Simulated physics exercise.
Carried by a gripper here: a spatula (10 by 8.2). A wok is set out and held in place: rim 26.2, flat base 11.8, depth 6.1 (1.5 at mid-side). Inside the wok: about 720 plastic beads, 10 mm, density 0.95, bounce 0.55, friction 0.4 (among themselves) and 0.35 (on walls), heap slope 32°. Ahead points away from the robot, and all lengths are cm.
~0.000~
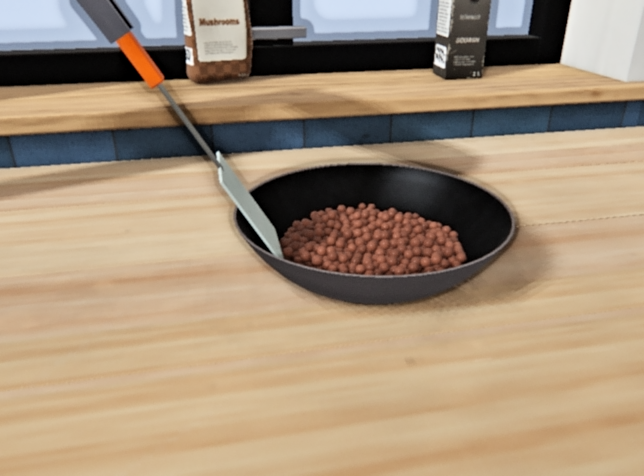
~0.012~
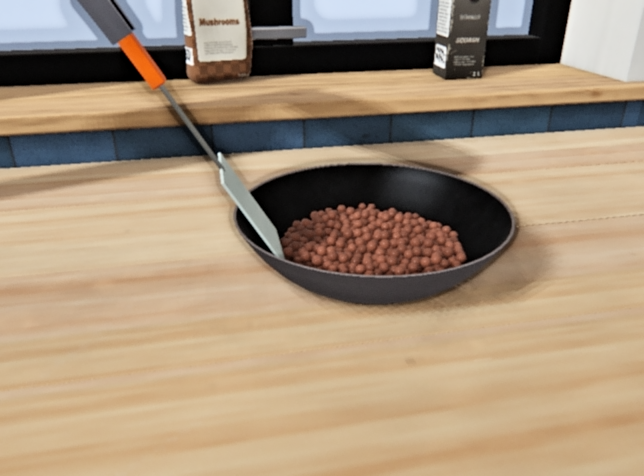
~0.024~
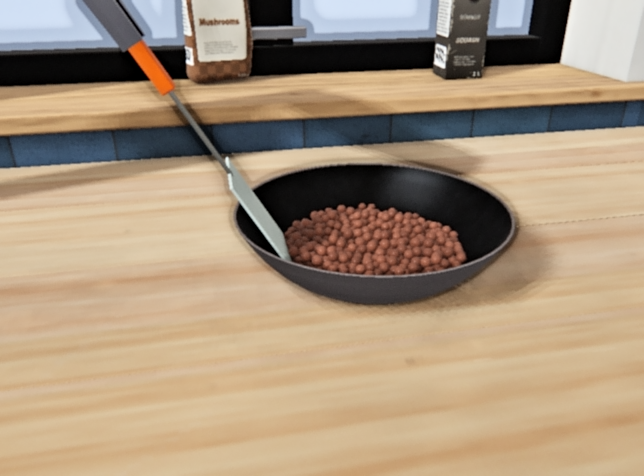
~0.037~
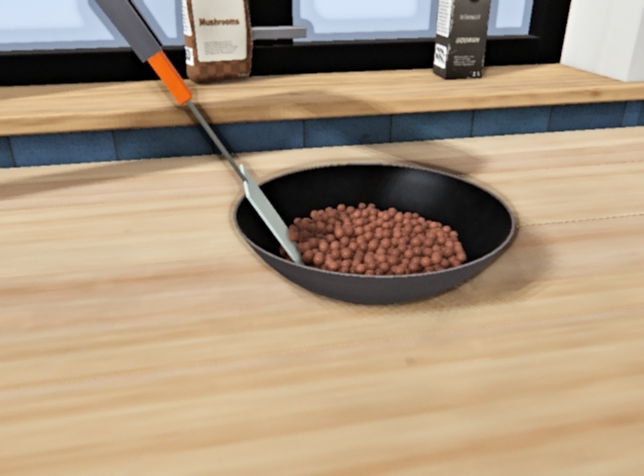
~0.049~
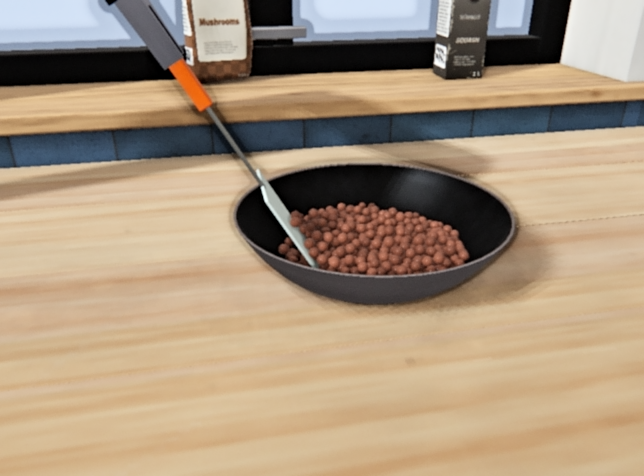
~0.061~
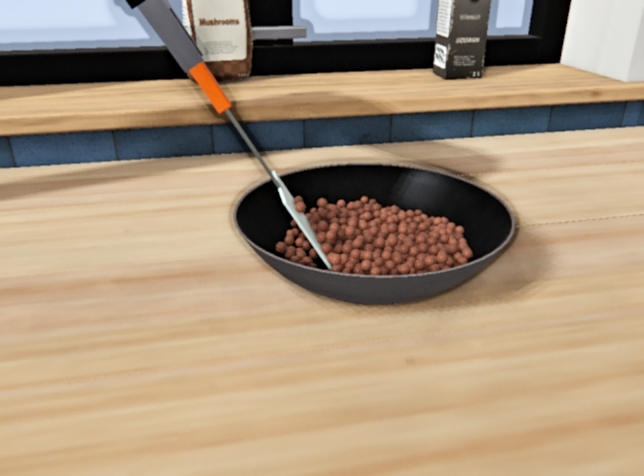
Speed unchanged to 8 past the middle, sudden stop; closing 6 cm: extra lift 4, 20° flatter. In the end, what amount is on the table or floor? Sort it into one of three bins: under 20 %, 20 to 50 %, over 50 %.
Bin: 20 to 50 %.
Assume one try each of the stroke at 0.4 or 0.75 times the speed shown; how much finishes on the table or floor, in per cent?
Roughly 5 % and roughly 25 %.
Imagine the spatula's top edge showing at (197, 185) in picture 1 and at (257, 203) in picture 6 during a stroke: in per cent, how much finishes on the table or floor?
Near 25 in a hundred.
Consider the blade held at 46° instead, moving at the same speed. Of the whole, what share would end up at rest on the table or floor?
About 25 per cent.
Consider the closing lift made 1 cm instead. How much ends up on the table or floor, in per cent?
Roughly 30 per cent.
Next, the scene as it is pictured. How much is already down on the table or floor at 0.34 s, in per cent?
Some 10 per cent.
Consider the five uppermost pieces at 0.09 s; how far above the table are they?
Height: Approx. 9 cm.
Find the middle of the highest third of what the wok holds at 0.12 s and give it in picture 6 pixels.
Around (404, 217).
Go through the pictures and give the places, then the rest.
Spatula top edge at (219, 166), sloping 60°; upper third of the load around (370, 241), from x 285 to 460, top at y 205; 721 in the wok, in the first picture.
Spatula top edge at (221, 167), sloping 60°; upper third of the load around (370, 241), from x 285 to 460, top at y 205, in the second picture.
Spatula top edge at (229, 172), sloping 60°; upper third of the load around (370, 241), from x 285 to 460, top at y 205, in the third picture.
Spatula top edge at (244, 179), sloping 60°; upper third of the load around (367, 240), from x 285 to 460, top at y 205, in the fourth picture.
Spatula top edge at (262, 184), sloping 60°; upper third of the load around (365, 237), from x 285 to 465, top at y 205, in the fifth picture.
Spatula top edge at (279, 186), sloping 60°; upper third of the load around (367, 233), from x 280 to 465, top at y 200; 721 in the wok, in the sixth picture.
By 0.09 s, sloping 60°, highest piece 11 above the table; 721 in the wok.
By 0.12 s, sloping 55°, highest piece 13 above the table; 719 in the wok, 2 on the blade or in flight.
By 0.34 s, sloping 40°, highest piece 19 above the table; 518 in the wok, 61 on the table or floor, 142 on the blade or in flight.
By 1.39 s, sloping 40°, highest piece 5 above the table; 518 in the wok, 203 on the table or floor.
Final count, 518 in the wok, 203 on the table or floor. That is 28 % on the table or floor.
